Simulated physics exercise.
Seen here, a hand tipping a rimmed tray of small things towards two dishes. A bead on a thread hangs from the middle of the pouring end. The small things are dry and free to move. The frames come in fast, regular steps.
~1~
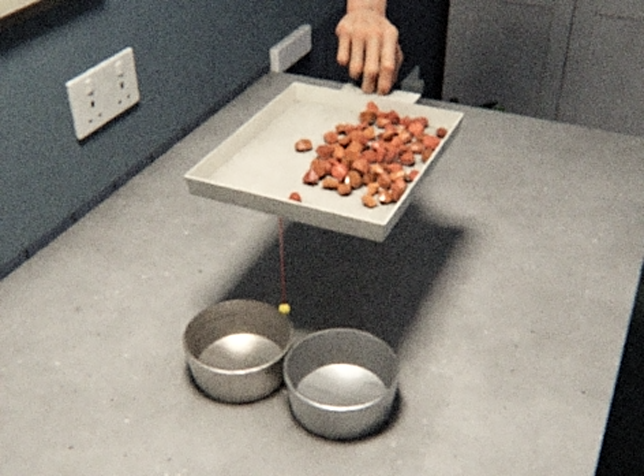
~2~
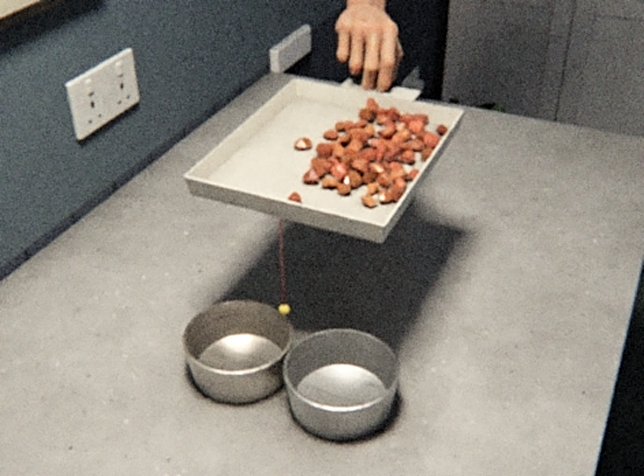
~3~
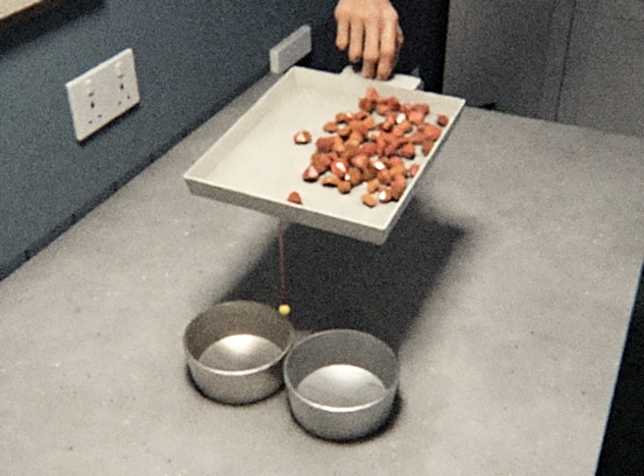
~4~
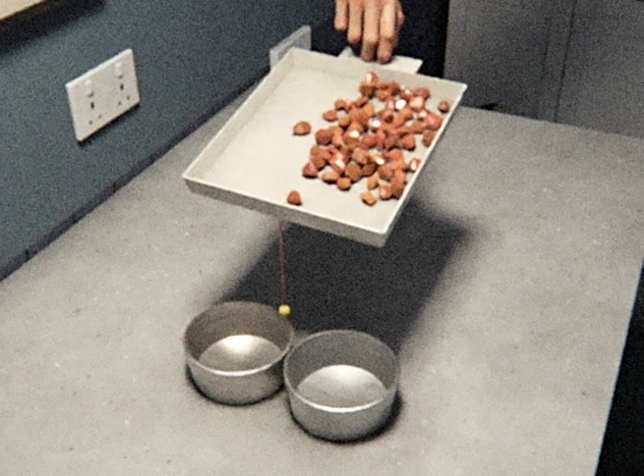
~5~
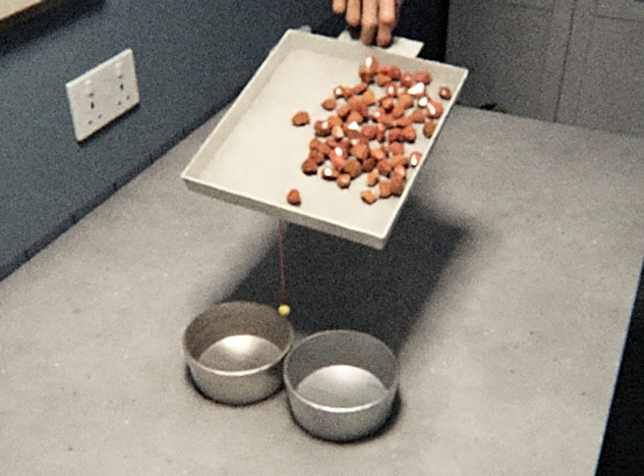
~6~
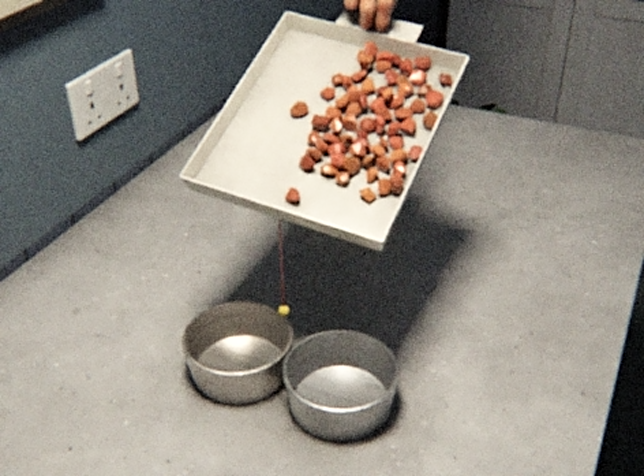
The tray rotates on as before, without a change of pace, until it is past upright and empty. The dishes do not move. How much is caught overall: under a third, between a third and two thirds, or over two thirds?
The two hold more than two thirds of the load.
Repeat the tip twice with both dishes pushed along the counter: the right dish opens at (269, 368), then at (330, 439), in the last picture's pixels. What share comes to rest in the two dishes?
Roughly 40 per cent, and 10 per cent.
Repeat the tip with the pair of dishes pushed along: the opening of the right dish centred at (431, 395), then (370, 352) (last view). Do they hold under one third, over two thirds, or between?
At the first place more than two thirds, at the second one to two thirds.
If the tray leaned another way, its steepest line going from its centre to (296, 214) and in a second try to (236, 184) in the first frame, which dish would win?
One: The right one. Two: The dish on the left.
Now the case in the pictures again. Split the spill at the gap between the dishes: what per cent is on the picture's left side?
It comes to 70 per cent or so.
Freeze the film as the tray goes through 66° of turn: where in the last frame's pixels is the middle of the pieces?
Close to (341, 201).
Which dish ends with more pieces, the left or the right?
That is right.
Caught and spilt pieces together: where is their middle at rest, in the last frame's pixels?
Close to (336, 398).
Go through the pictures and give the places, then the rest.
Corners of the pouring end at (189, 175) and (382, 222), level; middle of the load at (368, 157), bits of crushed brick; left dish at (212, 382); right dish at (318, 419); bead on its thread at (284, 309), in the first frame.
Corners of the pouring end at (188, 175) and (382, 223), level; middle of the load at (368, 156), in the second frame.
Corners of the pouring end at (188, 175) and (382, 226), tipped barely, lowest at the right corner; middle of the load at (368, 150), in the third frame.
Corners of the pouring end at (187, 175) and (382, 230), tipped a little, lowest at the right corner; middle of the load at (368, 141), in the fourth frame.
Corners of the pouring end at (186, 175) and (381, 234), tipped clearly, lowest at the right corner; middle of the load at (368, 133), in the fifth frame.
Corners of the pouring end at (184, 175) and (380, 238), tipped clearly, lowest at the right corner; middle of the load at (367, 125); left dish at (212, 384); right dish at (318, 420), in the sixth frame.
Soon after the last picture, tray tipped steeply; nearly all on the tray; a stray few in the air.
A little later, tray tipped past a quarter turn; about a third on the tray; about a third in the right dish; a small part in the left dish; a small part outside both; a small part in the air.
Later still, tray tipped past a quarter turn; most in the right dish; a small part in the left dish; about a quarter outside both.
At rest, tray tipped past a quarter turn; most in the right dish; a small part in the left dish; about a quarter outside both.
